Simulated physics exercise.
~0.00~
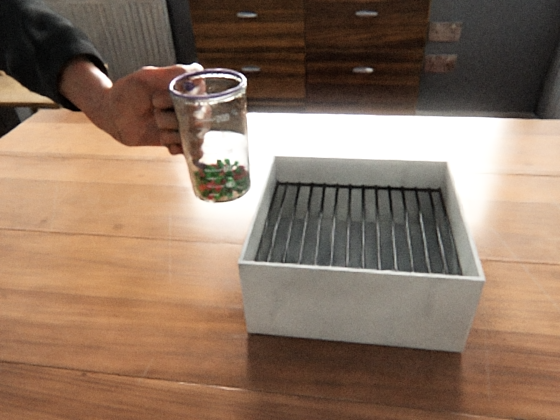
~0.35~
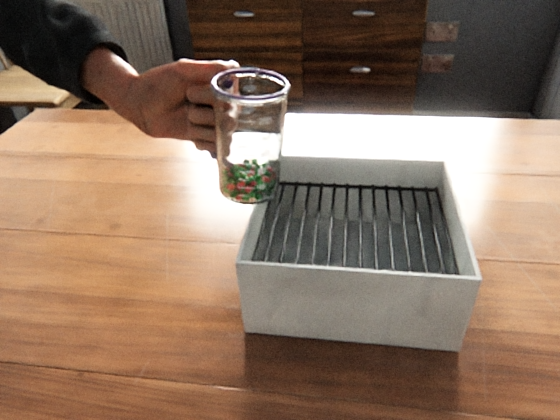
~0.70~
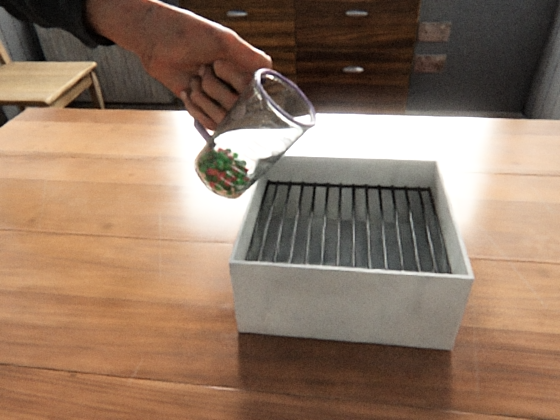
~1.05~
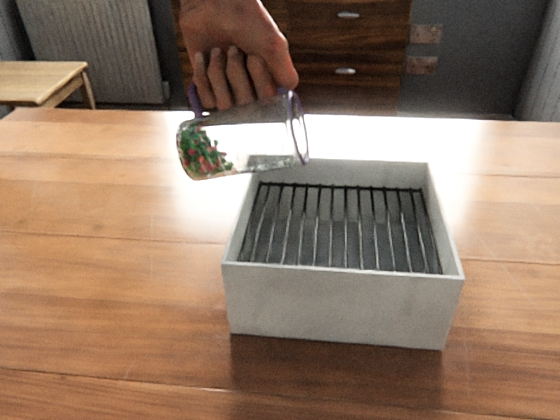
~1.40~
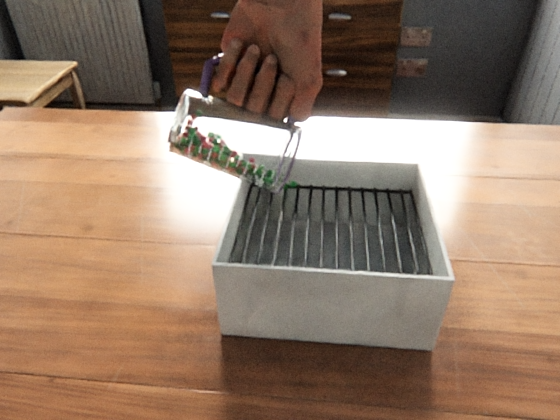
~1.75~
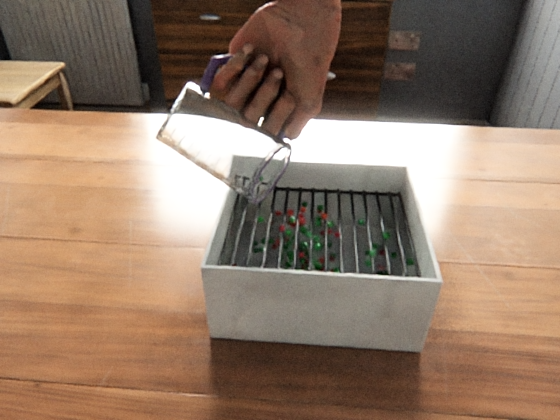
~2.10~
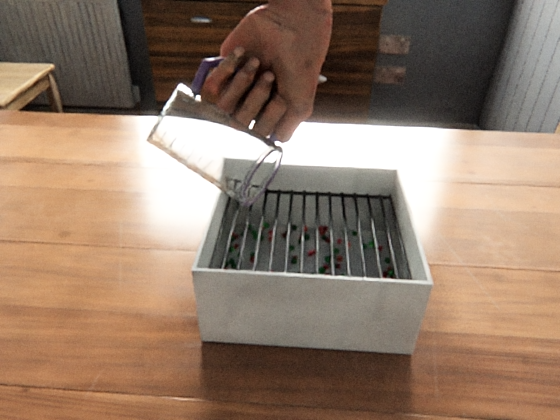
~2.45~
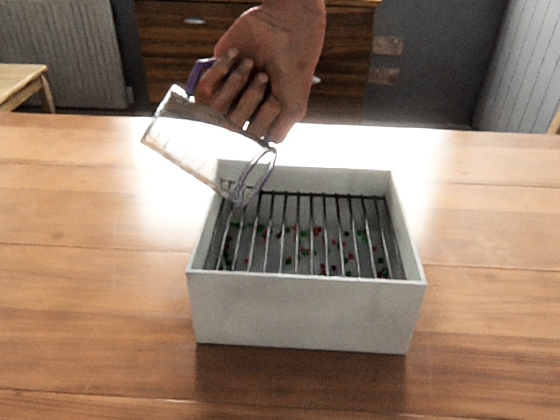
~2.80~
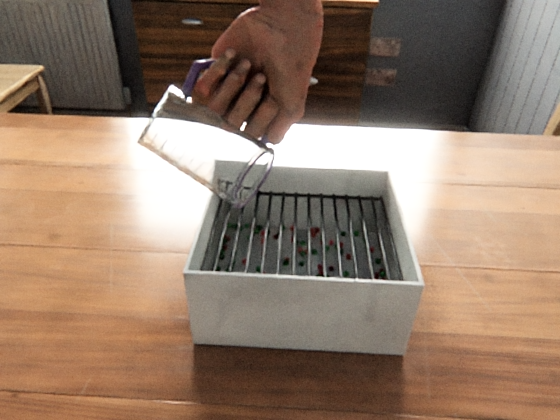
A hand carried a clear cup of red and green pieces over a pale box with wires across it, then tipped it until everything poured out, the green ones starting first, and all the pieces ended up beneath the wires.
